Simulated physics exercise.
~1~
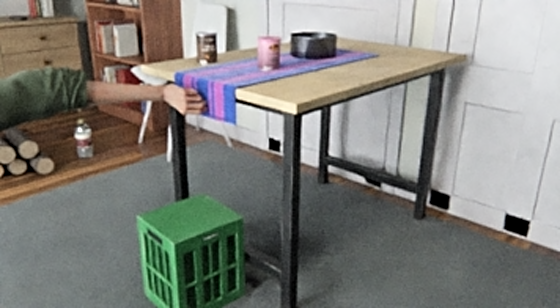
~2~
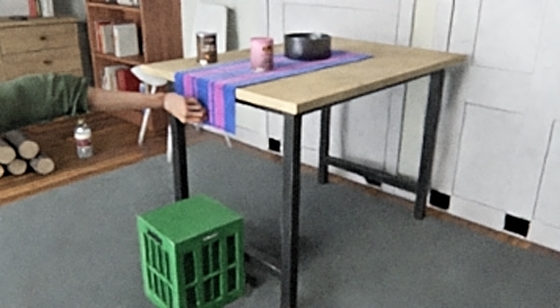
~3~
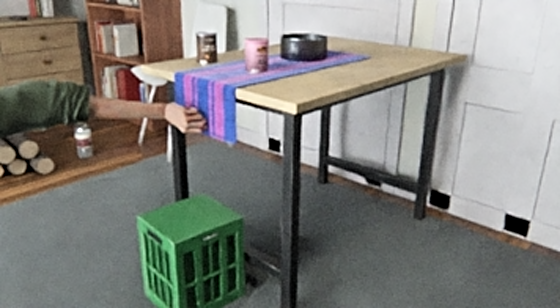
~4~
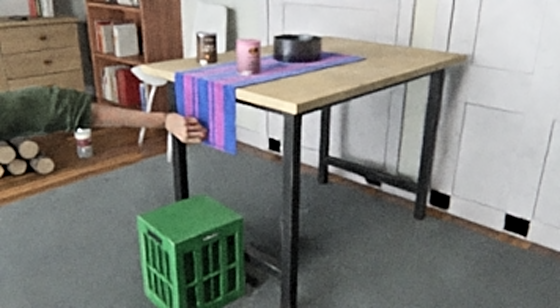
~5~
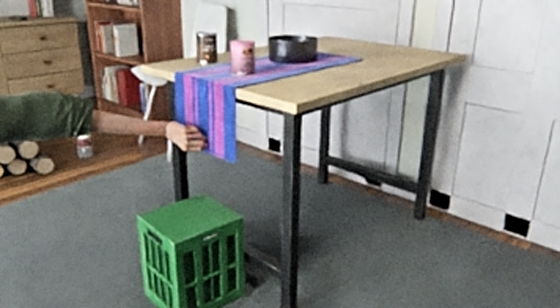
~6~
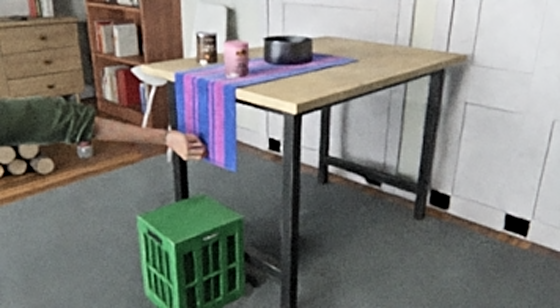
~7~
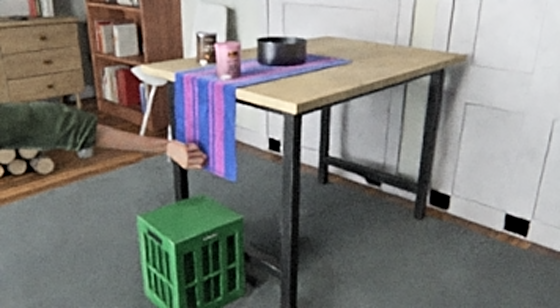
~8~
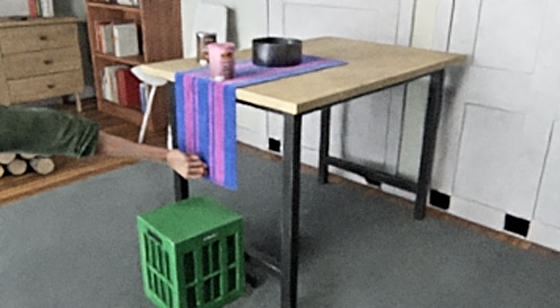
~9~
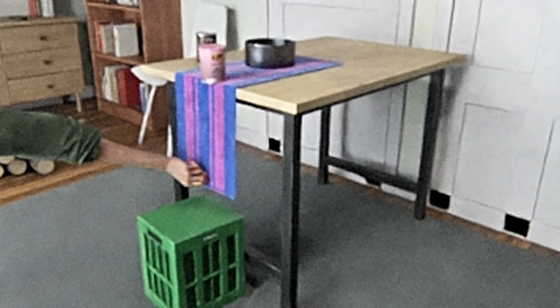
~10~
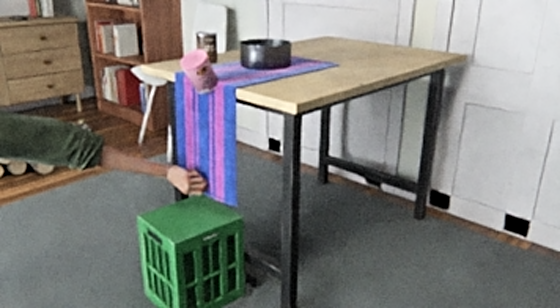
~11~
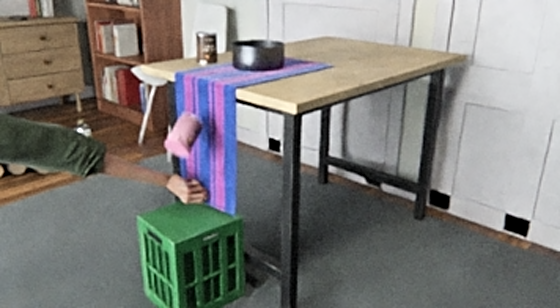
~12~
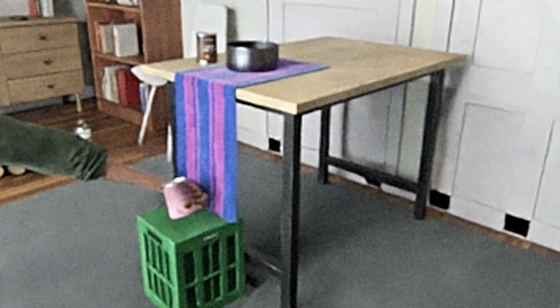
A striped blue and purple scarf lies along a light wooden table with dark legs, seen from a still camera in a room with a grey rug, its end hanging above a green crate. On the table stand a pink tin and a dark pot on the cloth, and a brown tin behind. From the left, a green-sleeved arm slowly pulls the hanging end down, carrying the pink tin and pot leftward. The pink tin reaches the edge, tips and falls, turning over. It ends upside down at the crate, while the pot and the unmoved brown tin remain on the table.
